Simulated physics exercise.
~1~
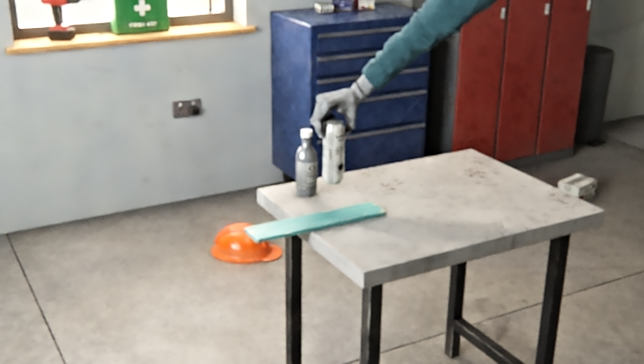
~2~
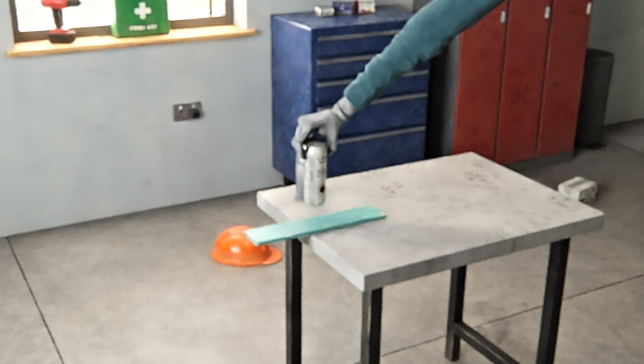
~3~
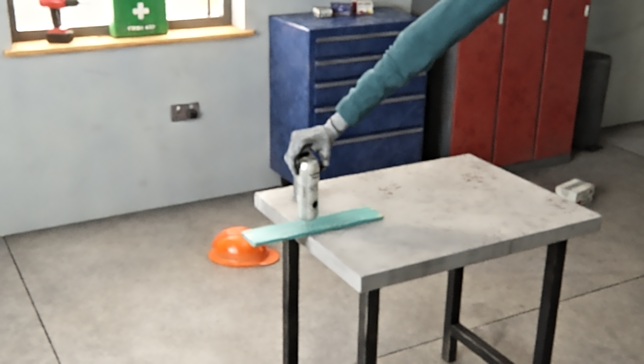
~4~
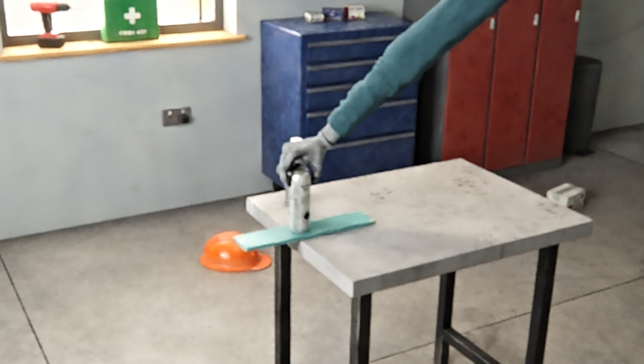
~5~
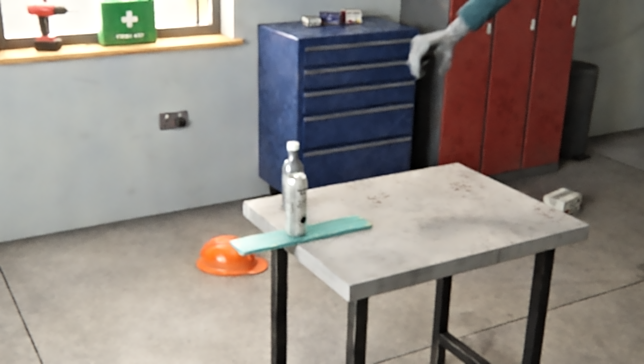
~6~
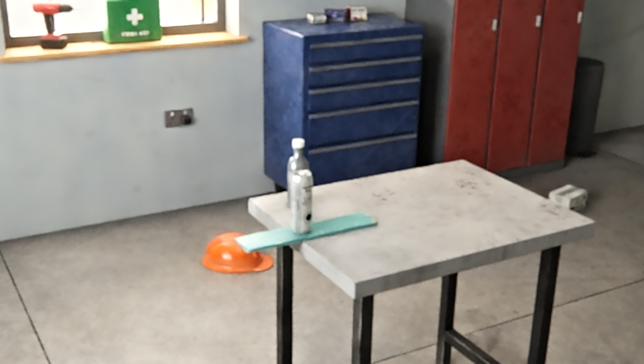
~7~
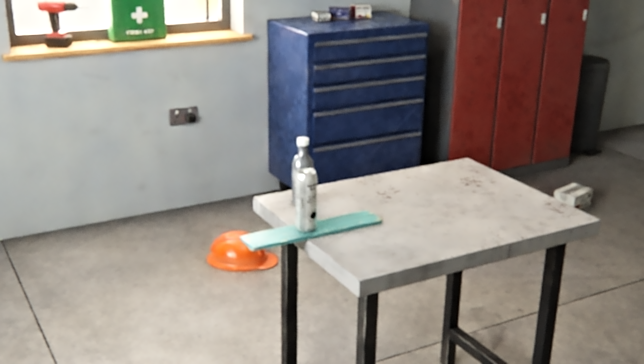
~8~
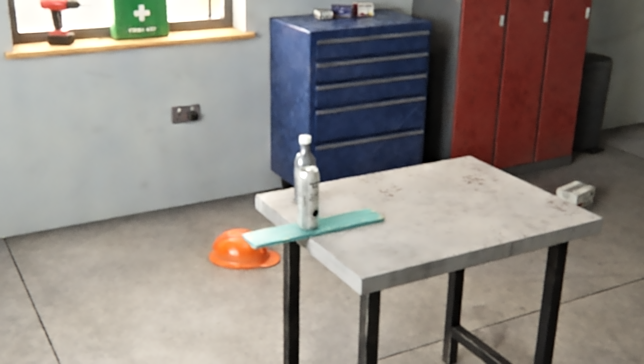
Gloved hand setting a white can on a turquoise plank overhanging a workbench beside a grey bottle, then withdrawing, everything staying put.
